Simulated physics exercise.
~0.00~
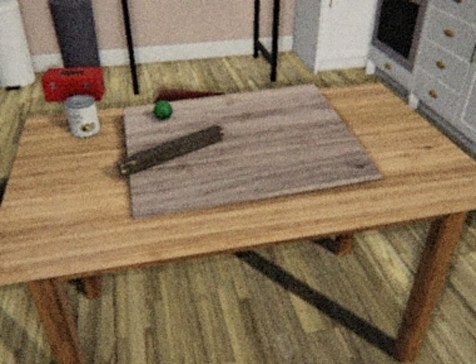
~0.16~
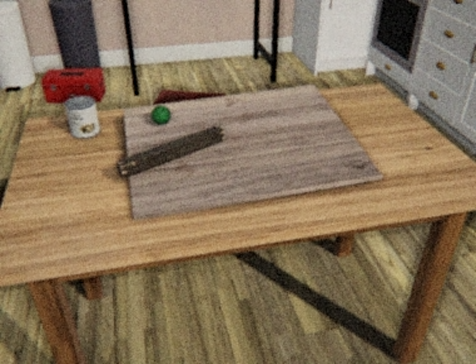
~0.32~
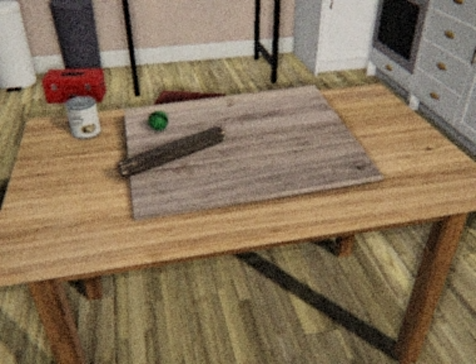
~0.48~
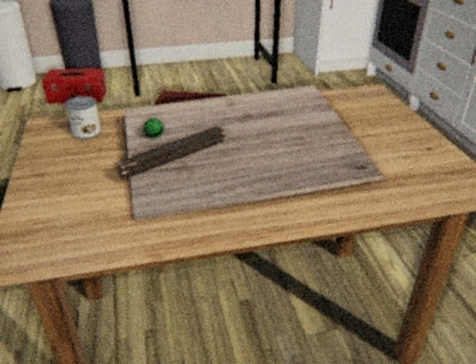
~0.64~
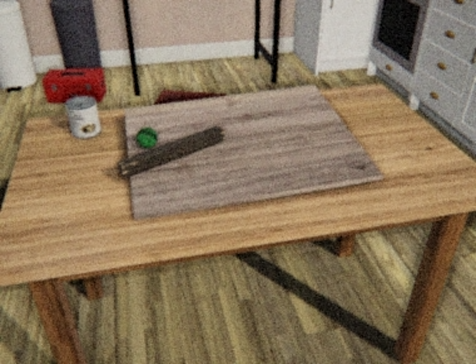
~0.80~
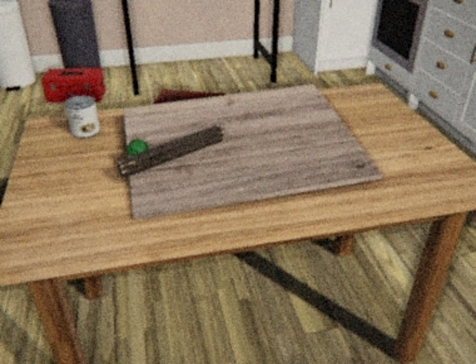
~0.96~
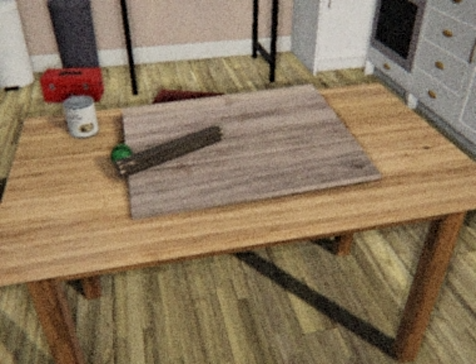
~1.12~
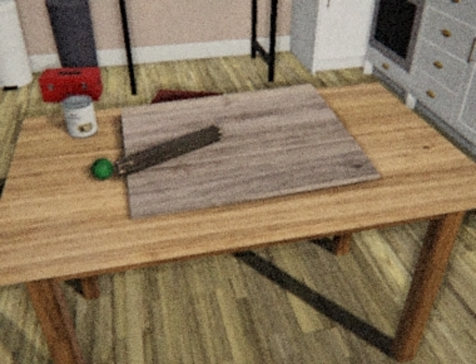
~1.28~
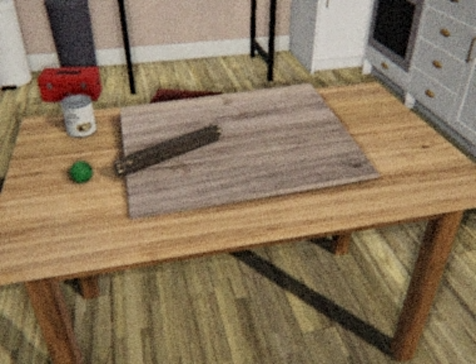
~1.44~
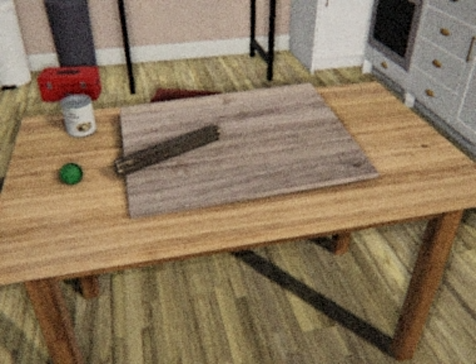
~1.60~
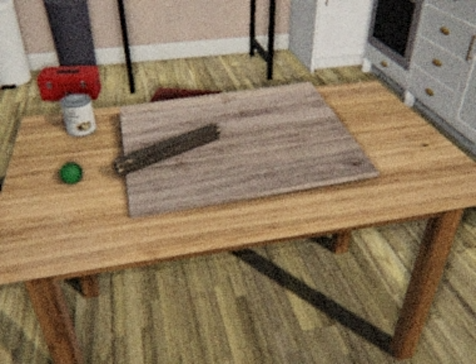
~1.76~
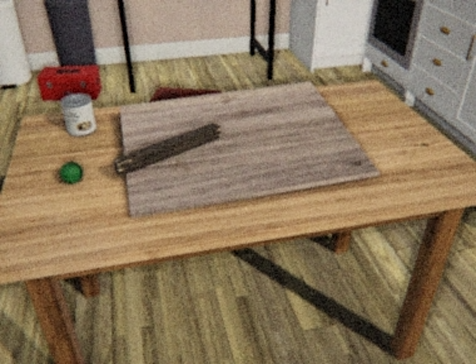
A small green ball rolled slowly down a tilted wooden board on a table, moved left along a dark strip, slipped off the board's left edge and came to rest on the tabletop, while a white tin stayed put nearby.
